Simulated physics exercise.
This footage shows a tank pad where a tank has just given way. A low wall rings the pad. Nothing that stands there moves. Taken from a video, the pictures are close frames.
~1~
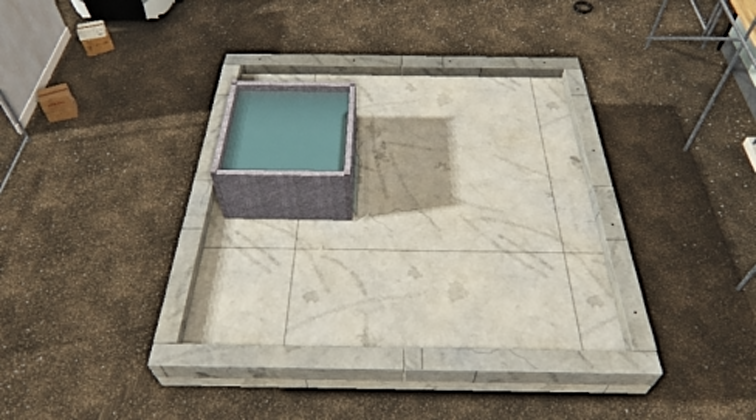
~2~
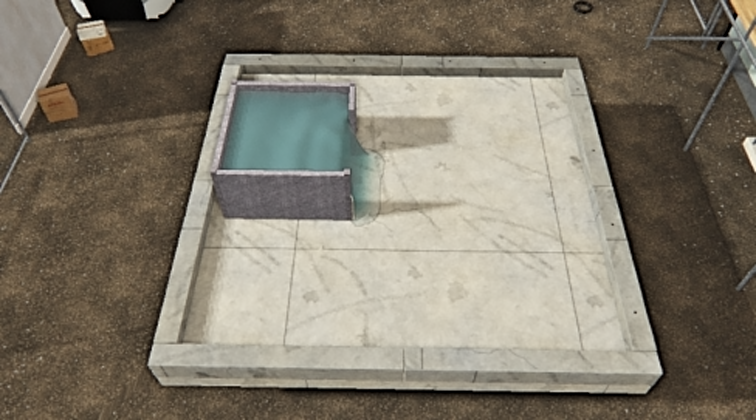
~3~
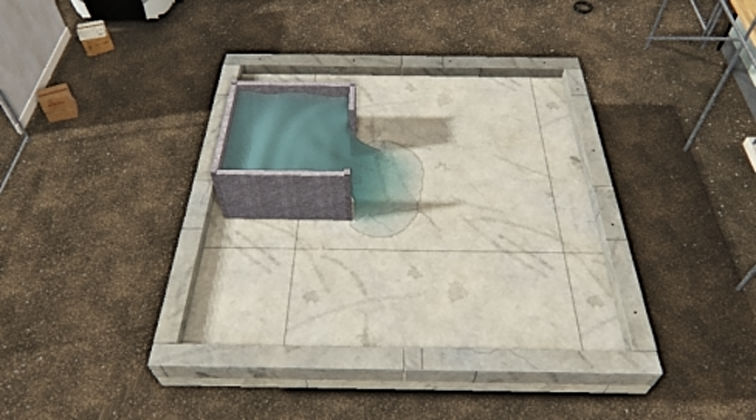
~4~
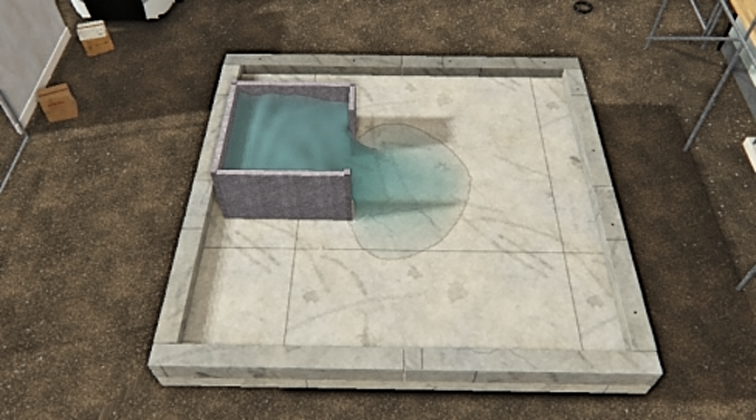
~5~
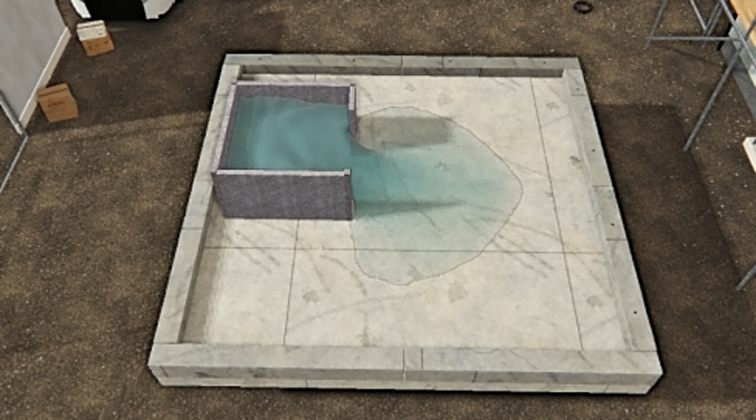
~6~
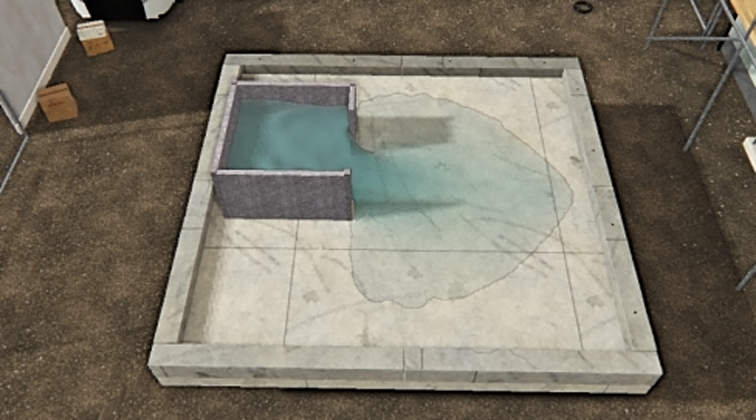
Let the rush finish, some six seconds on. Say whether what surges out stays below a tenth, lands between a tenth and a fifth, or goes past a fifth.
The loss runs from one tenth to one fifth.
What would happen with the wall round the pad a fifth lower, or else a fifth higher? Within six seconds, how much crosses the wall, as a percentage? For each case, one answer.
The first case gives roughly 20 in a hundred and the second roughly 6 in a hundred.
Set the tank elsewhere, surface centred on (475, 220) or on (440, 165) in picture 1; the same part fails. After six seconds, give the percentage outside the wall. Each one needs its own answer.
You'd get close to 40 per cent the first time and close to 30 per cent the second.
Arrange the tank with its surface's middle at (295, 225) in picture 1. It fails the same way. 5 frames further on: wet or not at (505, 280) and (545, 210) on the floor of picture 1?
Going in order: Soaked, then soaked.
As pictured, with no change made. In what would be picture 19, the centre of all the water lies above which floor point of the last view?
Centre of mass: Roughly (443, 192).
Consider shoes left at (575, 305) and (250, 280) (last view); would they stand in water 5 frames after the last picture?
In the order you gave them, they come out waterlogged and unflooded.
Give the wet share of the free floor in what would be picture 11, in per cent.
Share estimate: About 60 per cent.
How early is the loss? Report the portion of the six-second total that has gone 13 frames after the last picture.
Approximately 70 %.
A moment on, water covers 45 % of the floor; the low wall has let 0 % over.
Next, water covers 55 % of the floor; the low wall has let 0 % over.
Then, water covers 55 % of the floor; the low wall has let 9 % over.
Later, water covers 60 % of the floor; the low wall has let 12 % over.
In the end, water covers 85 % of the floor; the low wall has let 12 % over.
